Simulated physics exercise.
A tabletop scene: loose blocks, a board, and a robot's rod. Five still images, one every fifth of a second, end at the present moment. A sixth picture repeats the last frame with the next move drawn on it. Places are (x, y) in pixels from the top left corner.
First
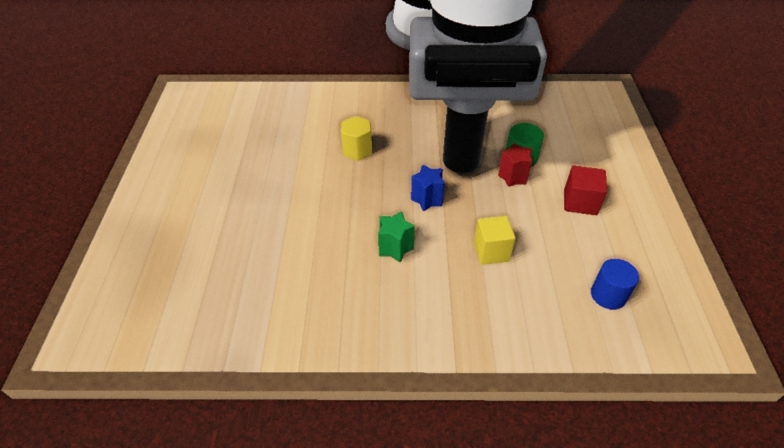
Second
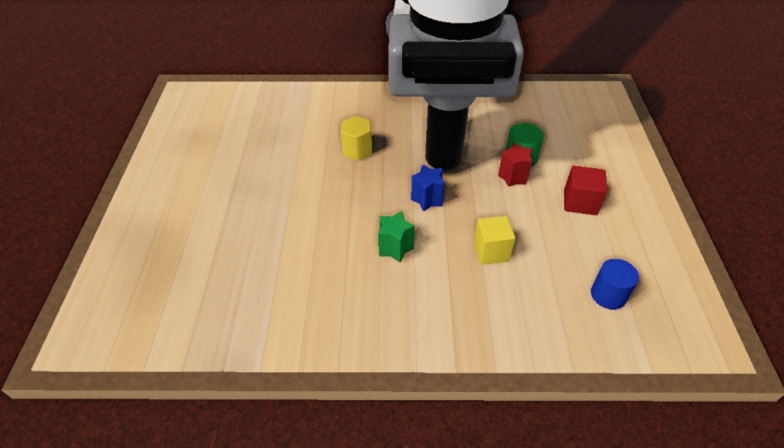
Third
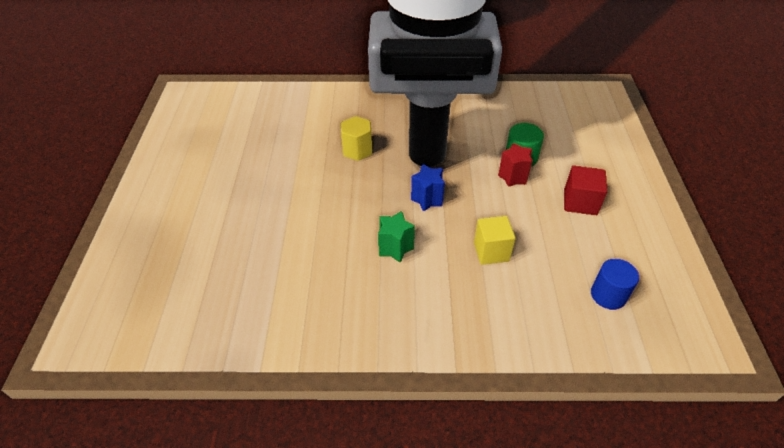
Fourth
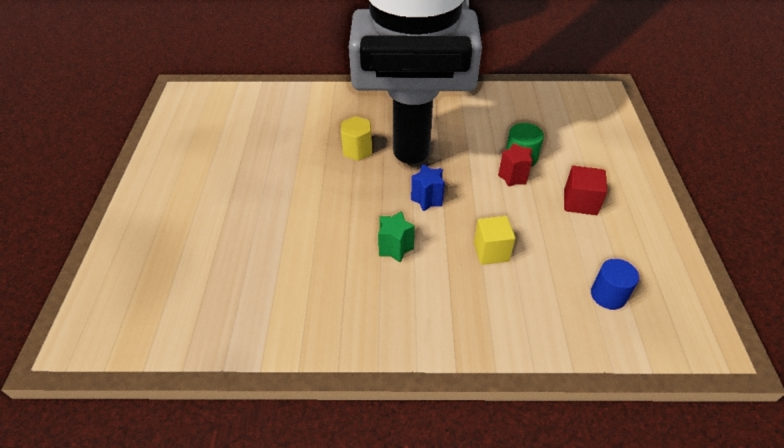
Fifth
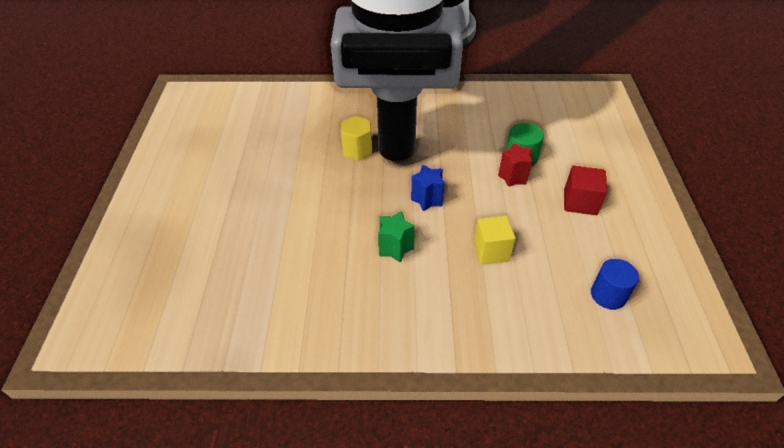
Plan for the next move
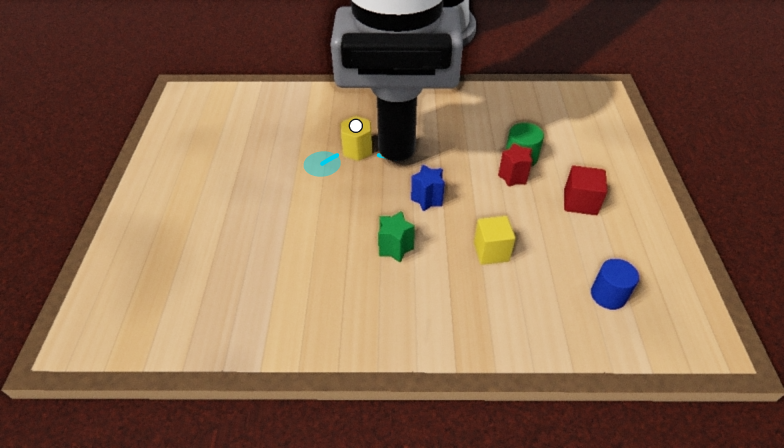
At first, a robot's black rod stands on a wooden board among scattered red, blue, green and yellow blocks, just left of a red star-shaped block. The rod then slides steadily left, passing behind the blue star-shaped block, and is last seen close beside the yellow hexagon, while every block stays still.
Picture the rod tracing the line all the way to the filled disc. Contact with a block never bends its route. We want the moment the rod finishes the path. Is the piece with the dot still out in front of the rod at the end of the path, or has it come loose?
Expect to find it next to or behind the rod.
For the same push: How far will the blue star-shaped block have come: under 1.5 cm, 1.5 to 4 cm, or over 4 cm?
Below 1.5 cm.
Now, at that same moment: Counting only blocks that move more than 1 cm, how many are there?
I think only one will be displaced.
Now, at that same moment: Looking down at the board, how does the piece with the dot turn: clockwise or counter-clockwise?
From above, the piece with the dot will be seen to turn clockwise.
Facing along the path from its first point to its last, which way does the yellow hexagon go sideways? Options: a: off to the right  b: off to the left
That would be a.
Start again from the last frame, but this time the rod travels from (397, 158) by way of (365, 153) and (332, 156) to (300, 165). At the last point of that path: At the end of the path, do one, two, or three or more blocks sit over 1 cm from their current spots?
The push moves one block more than 1 cm.
Drawn move, from (397, 158) over (371, 154) and (345, 153) to (322, 164); the dot is on the yellow hexagon.
On the path given first. Halfway along, rod (356, 144); yellow hexagon (326, 118), turned 20° clockwise.
At the end, rod (321, 156); yellow hexagon (313, 116), turned 55° clockwise; blue star-shaped block still.
